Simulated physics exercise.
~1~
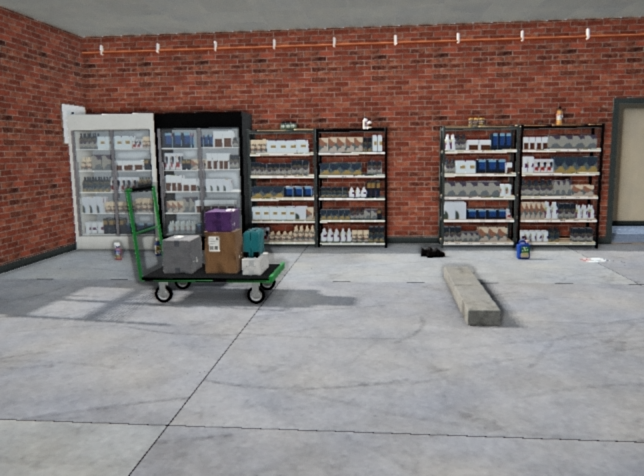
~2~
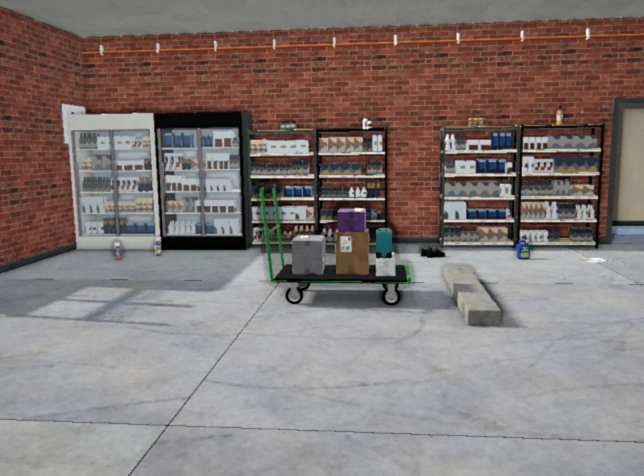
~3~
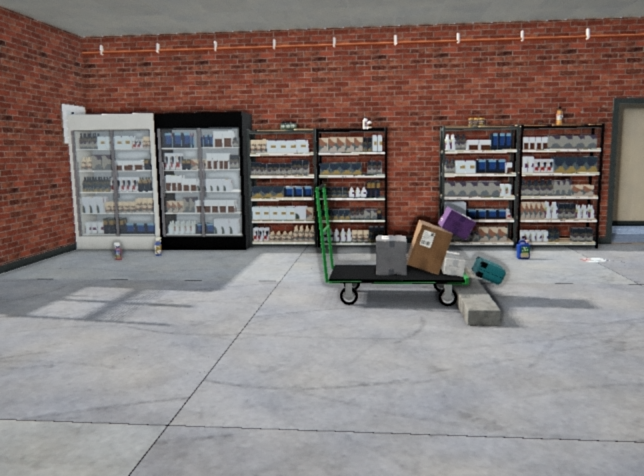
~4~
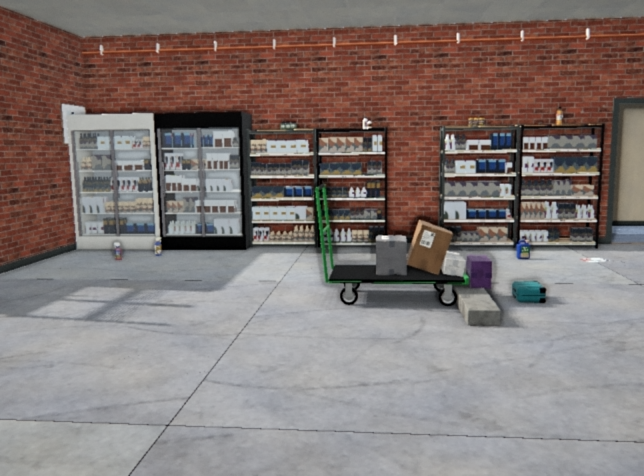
A loaded green trolley rolls right into a kerb, and purple and teal pieces tumble off.
